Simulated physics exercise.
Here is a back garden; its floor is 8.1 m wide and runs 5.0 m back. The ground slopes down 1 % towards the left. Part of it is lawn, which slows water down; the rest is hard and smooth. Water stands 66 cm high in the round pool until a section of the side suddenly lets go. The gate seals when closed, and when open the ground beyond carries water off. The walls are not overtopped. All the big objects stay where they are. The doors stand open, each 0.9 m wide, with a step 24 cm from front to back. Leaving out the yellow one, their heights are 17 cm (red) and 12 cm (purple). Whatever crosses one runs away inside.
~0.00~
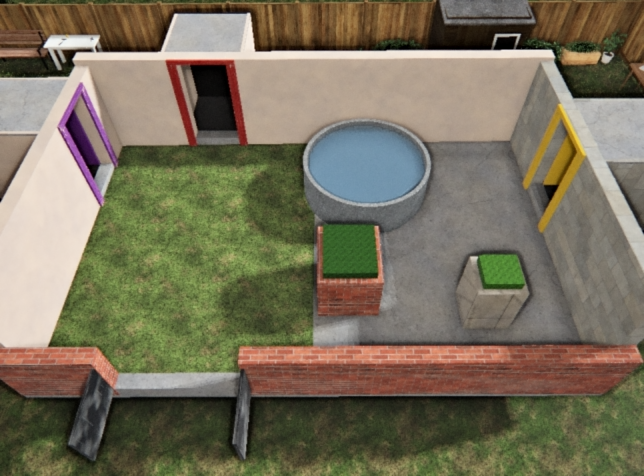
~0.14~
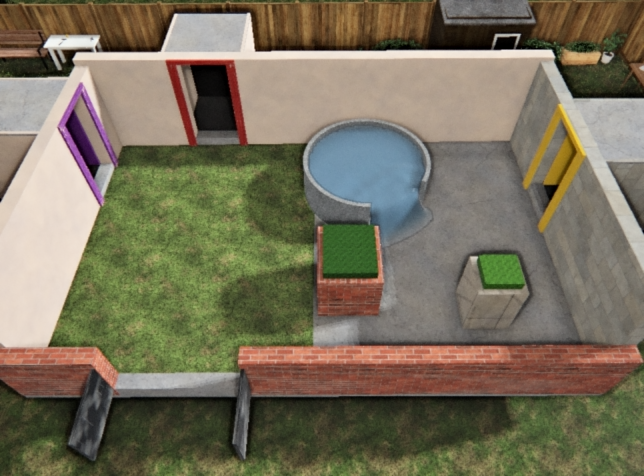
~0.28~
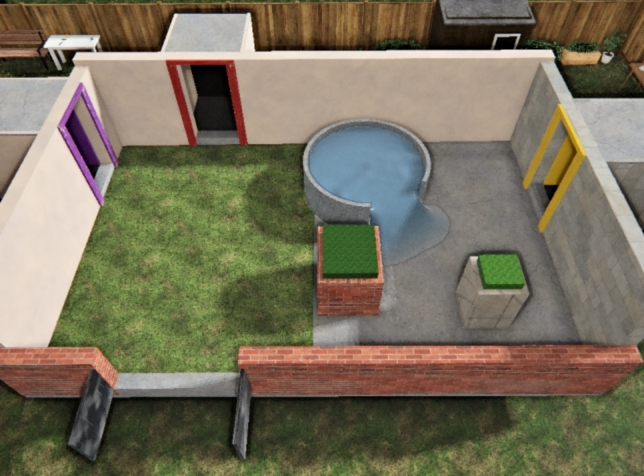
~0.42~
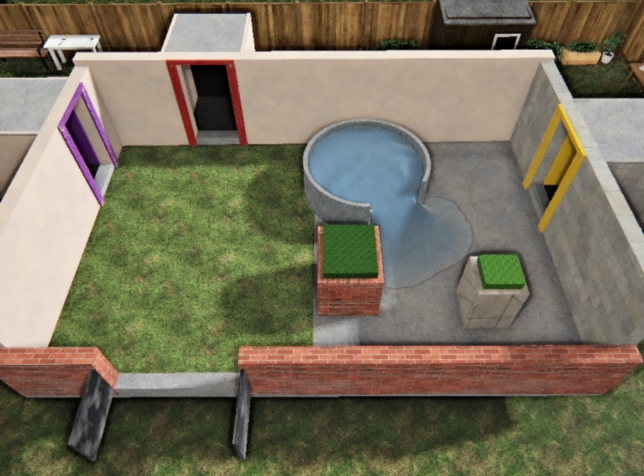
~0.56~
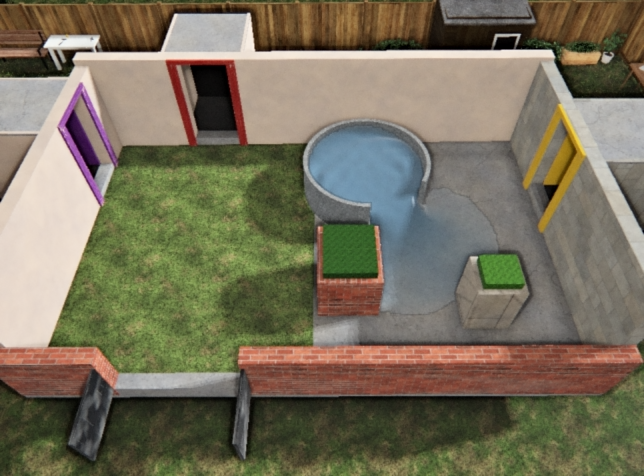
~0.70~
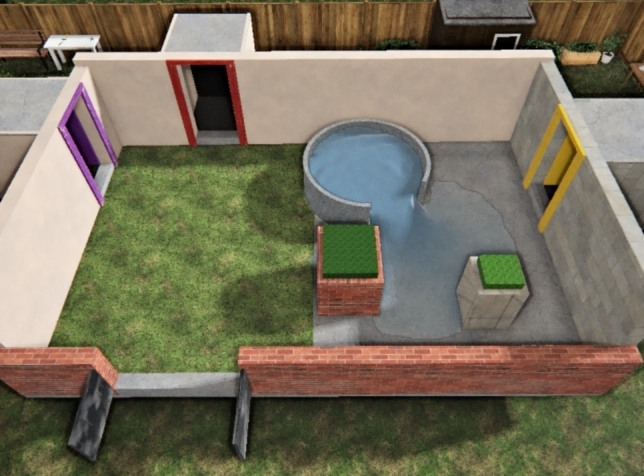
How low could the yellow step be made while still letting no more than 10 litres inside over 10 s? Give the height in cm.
Some 8 cm above the ground.
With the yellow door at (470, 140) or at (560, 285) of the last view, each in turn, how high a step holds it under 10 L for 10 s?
Roughly 13.5 and 29 cm.
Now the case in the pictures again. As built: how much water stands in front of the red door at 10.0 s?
About 2.5 cm.
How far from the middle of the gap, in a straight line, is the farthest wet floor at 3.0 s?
Some 4.0 m out.
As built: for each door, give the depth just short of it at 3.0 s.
In cm: Yellow 9, red 0, purple 0.
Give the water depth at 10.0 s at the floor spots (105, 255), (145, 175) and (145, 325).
Roughly 5, 0 and 4 cm, in turn.
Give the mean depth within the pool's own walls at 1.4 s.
Some 43 cm.
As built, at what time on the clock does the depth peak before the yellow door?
At about 4.0 s.
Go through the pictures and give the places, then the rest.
Still water, 66 cm deep, in the round pool at (366, 162); the yellow door at (553, 167) is dry, in the first picture.
Water pours out at (398, 216) and has run 0.3 m, to (389, 243); about 8 cm deep outside, 66 cm at the back, in the second picture.
Water pours out at (398, 218) and has run 0.7 m, to (401, 260); about 9 cm deep outside, 66 cm at the back, in the third picture.
Water pours out at (398, 219) and has run 1.2 m, to (457, 259); about 7 cm deep outside, 66 cm at the back, in the fourth picture.
The gap is at (398, 219), the front 1.7 m out at a hidden place; the back of the round pool holds 65 cm, in the fifth picture.
The front is at (460, 329), 2.2 m from the gap at (398, 218); 5.2 m2 of floor is wet, 59 cm left at the back; the yellow door at (553, 167), 2.6 m from the gap, is still 0.8 m from the nearest water, in the sixth picture.
After 1.4 s water covers 25 % of the floor, deepest (36 cm) near (456, 370); 6 cm at the yellow door, 0 litres in over its 17 cm step.
After 3.0 s water covers 40 % of the floor, deepest (33 cm) near (518, 369); 9 cm at the yellow door, 0 litres in over its 17 cm step.
After 10.0 s water covers 95 % of the floor, deepest (13 cm) near (421, 177); 8 cm at the yellow door, 0 litres in over its 17 cm step.
At the yellow door as built, the water arrived by 1.2 s and peaked near 12 cm at 4.0 s.
Run again over the same 10 s with other heights there, 32 litres in over 6 cm, 3 litres over 10 cm. The limit of 10 litres is kept from about 8 cm up.
